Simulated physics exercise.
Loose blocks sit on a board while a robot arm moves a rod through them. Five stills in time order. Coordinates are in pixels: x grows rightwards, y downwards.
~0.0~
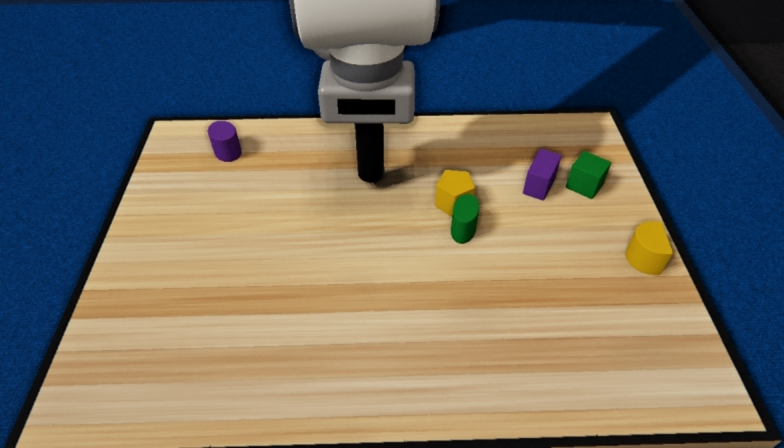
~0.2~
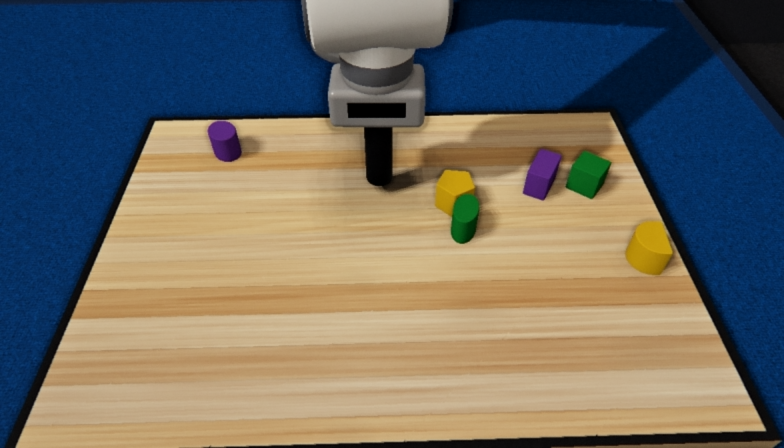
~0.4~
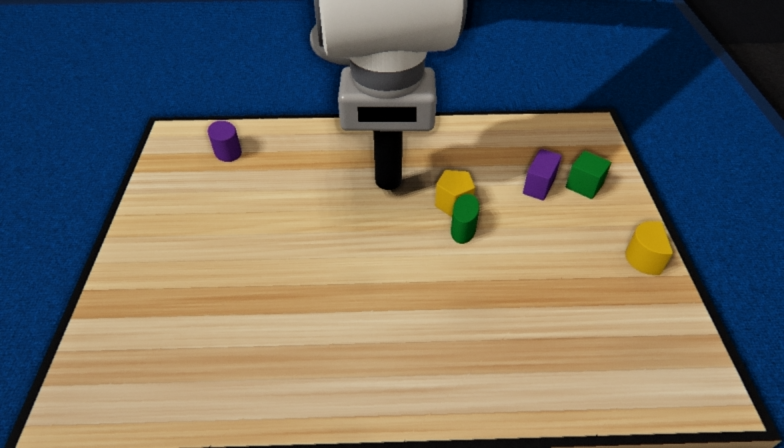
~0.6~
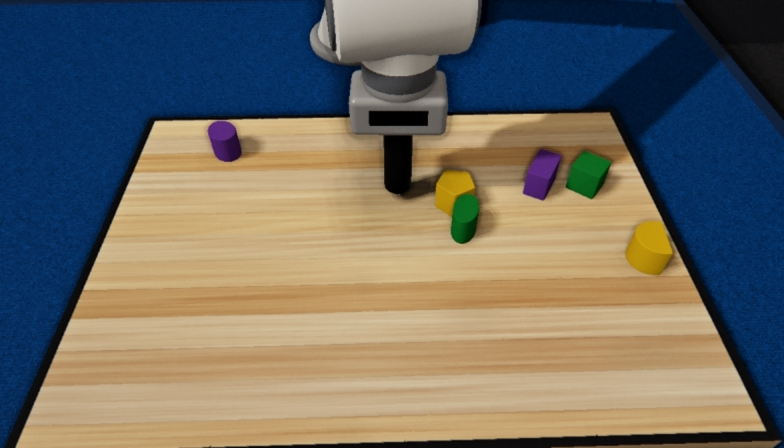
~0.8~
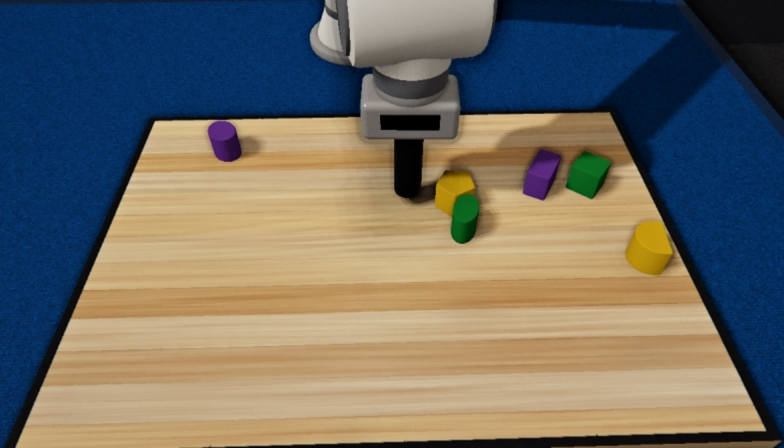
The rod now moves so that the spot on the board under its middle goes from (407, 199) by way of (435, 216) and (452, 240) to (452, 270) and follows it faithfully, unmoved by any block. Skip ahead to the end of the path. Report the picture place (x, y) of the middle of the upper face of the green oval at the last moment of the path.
Near (482, 217).
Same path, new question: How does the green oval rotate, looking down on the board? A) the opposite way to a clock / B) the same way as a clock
My answer is option A.
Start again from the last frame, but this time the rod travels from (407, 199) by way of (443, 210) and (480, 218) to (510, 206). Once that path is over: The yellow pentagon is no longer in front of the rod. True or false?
That claim is false.
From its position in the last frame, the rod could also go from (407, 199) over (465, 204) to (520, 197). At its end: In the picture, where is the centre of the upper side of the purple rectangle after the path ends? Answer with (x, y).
So, by the moment the path ends, you'll find the top centre of the purple rectangle at (566, 156).
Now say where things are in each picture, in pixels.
The first frame shows tip of the rod (371, 174), middles of tops, yellow pentagon (456, 181), green oval (466, 207).
The second frame shows rod (380, 178), nothing pushed.
The third frame shows rod (389, 181), nothing pushed.
The fourth frame shows rod (398, 185), nothing pushed.
The fifth frame shows rod (408, 189), yellow pentagon (456, 181), green oval (466, 207).
What follows on the original path. One third of the way, rod (437, 206); yellow pentagon (466, 183), turned 35° anticlockwise; green oval (471, 209), turned 20° clockwise.
Two thirds of the way, rod (453, 230); yellow pentagon (467, 184), turned 40° anticlockwise; green oval (482, 217), turned 20° anticlockwise.
At the end, rod (453, 260); yellow pentagon (467, 184), turned 40° anticlockwise; green oval (482, 217), turned 20° anticlockwise.
